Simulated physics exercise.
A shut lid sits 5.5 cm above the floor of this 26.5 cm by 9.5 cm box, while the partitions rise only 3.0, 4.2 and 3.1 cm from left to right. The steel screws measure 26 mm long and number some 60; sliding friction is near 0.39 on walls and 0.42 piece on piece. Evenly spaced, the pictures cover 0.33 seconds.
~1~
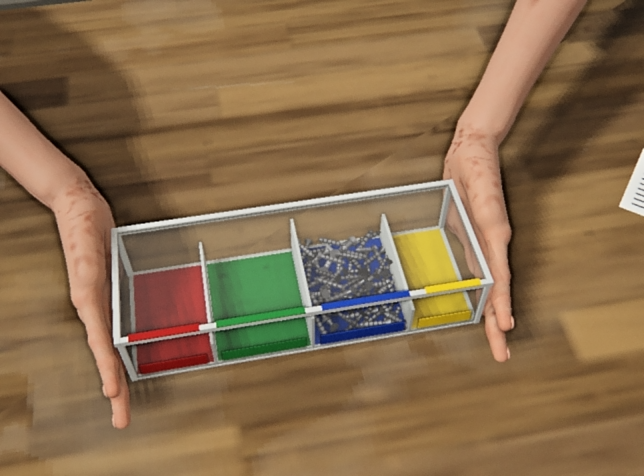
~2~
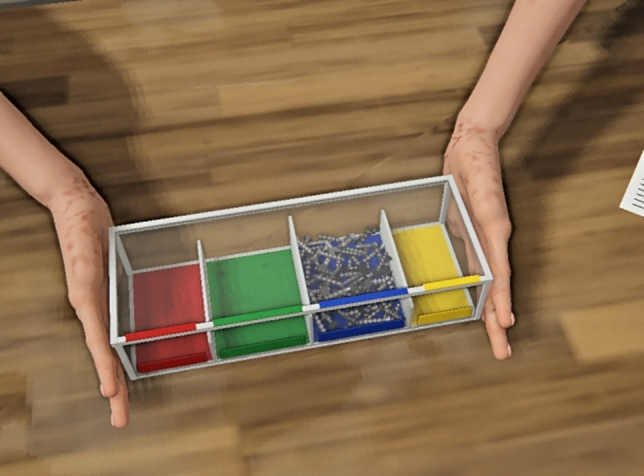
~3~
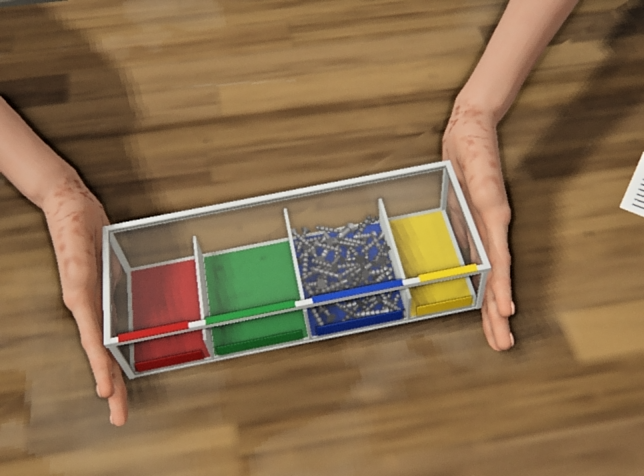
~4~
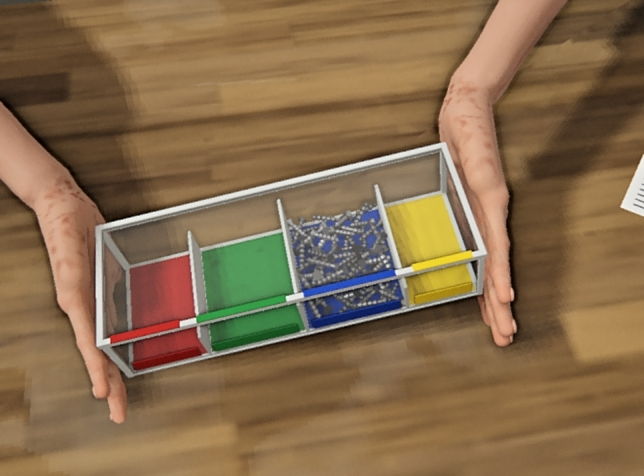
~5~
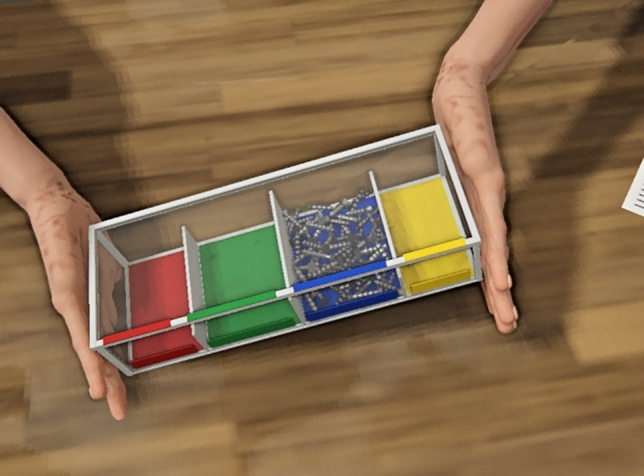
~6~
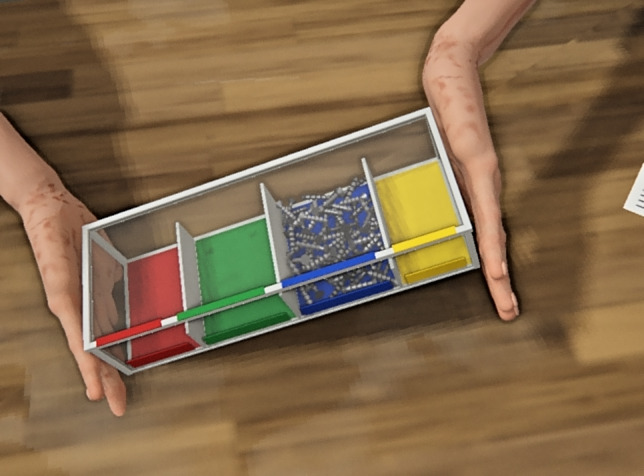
On a wooden surface, two hands hold a clear box with red, green, blue and yellow compartments, small metal pieces filling the blue one; the hands gradually tilt it, raising the right end while the pieces remain in the blue section.
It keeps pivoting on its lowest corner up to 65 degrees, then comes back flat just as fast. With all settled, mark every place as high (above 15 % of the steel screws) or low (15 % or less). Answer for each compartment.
Red compartment: Low; blue compartment: High; green compartment: Low; yellow compartment: Low.
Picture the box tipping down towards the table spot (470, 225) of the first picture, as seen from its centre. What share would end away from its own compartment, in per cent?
Roughly 5 per cent.
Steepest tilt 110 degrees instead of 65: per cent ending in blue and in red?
The blue compartment would hold 85 per cent, the red one 15 per cent.
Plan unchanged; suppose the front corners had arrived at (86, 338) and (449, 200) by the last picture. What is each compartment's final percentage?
Red 0 %; blue 100 %; green 0 %; yellow 0 %.
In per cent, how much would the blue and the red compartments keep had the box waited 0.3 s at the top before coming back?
In per cent: Blue 100; red 0.
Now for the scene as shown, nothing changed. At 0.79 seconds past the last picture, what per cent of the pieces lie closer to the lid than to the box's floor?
Roughly 0 per cent.
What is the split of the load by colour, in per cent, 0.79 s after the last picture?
Red 0; blue 100; green 0; yellow 0.
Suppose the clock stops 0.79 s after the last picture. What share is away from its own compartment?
Roughly 0 percent.
Then, 0.79 s after the last picture, tilt 64 degrees; blue 100 %.
Then, 1.31 s after the last picture, tilt 27 degrees; blue 100 %.
Then, 1.91 s after the last picture, tilt 0 degrees; blue 100 %.
In the end, red 0 %, blue 100 %, green 0 %, yellow 0 %.
